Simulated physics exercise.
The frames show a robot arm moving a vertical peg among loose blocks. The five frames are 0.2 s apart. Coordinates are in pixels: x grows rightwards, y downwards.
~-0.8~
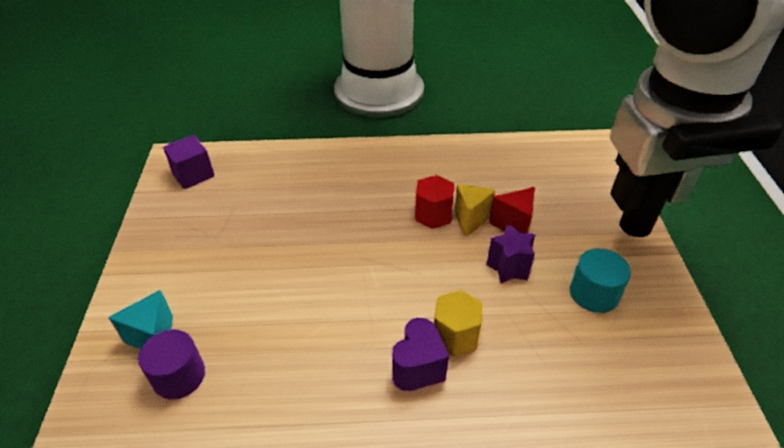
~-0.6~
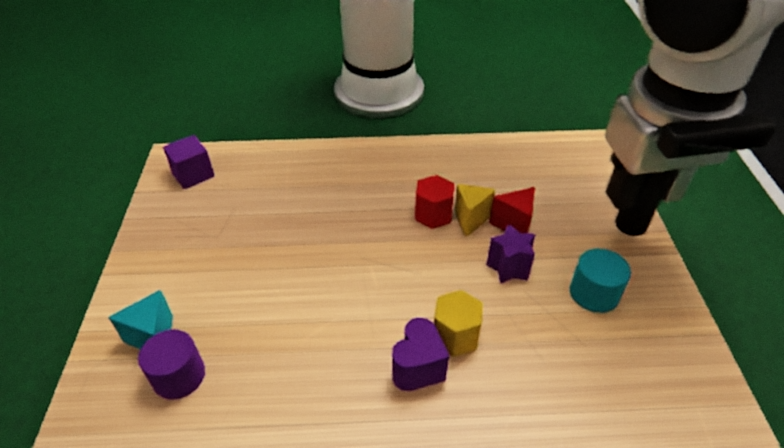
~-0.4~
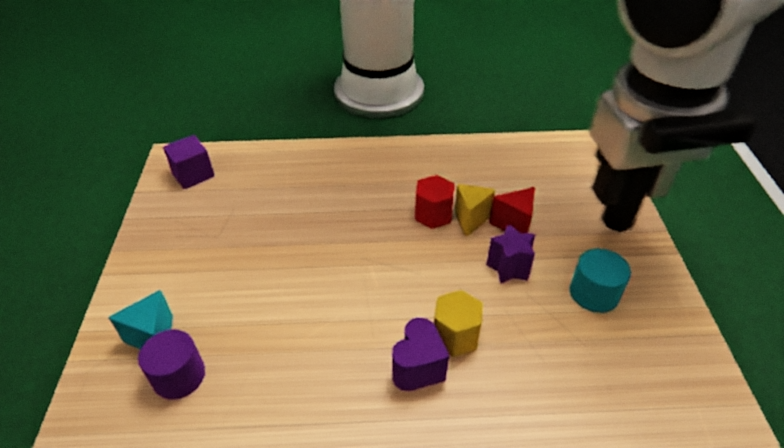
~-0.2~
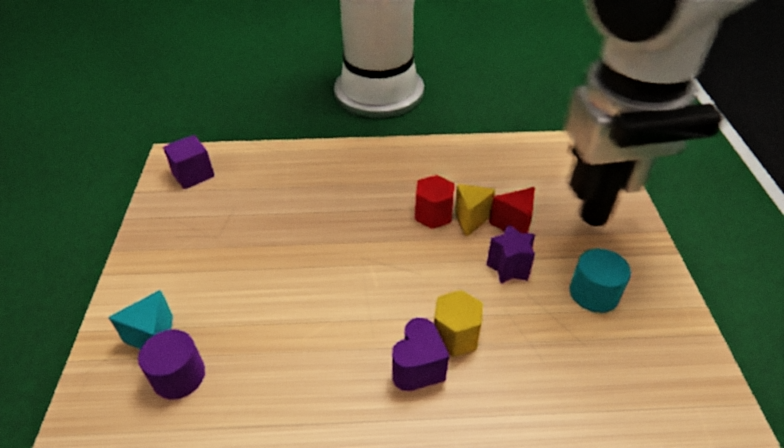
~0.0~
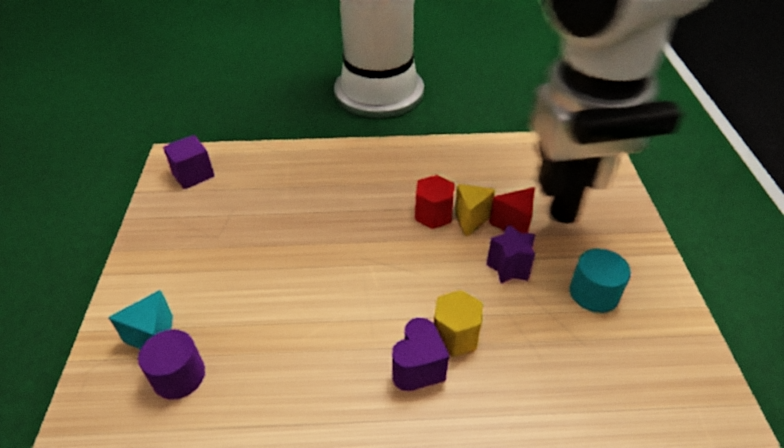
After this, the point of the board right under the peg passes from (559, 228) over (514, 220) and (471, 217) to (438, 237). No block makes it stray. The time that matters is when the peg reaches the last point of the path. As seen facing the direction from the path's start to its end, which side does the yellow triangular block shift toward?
It is displaced to the right.
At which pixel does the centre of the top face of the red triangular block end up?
Located at (413, 220).
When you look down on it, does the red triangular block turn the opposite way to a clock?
Going by the path, yes.
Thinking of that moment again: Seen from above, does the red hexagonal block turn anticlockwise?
Yes, it checks out.
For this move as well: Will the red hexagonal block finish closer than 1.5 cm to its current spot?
I believe not.
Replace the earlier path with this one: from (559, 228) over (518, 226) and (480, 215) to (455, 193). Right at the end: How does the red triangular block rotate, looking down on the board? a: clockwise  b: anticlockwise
My answer is option b.
On the path given first. One third of the way, peg at (517, 206); yellow triangular block at (470, 192); red triangular block at (493, 200), turned 30° anticlockwise.
Two thirds of the way, peg at (471, 203); red hexagonal block at (412, 185), turned 35° anticlockwise; yellow triangular block at (444, 181); red triangular block at (451, 205), turned 35° anticlockwise.
At the end, peg at (439, 222); red hexagonal block at (408, 184), turned 40° anticlockwise; yellow triangular block at (441, 180); purple star-shaped block not moved; red triangular block at (413, 220), turned 35° anticlockwise.
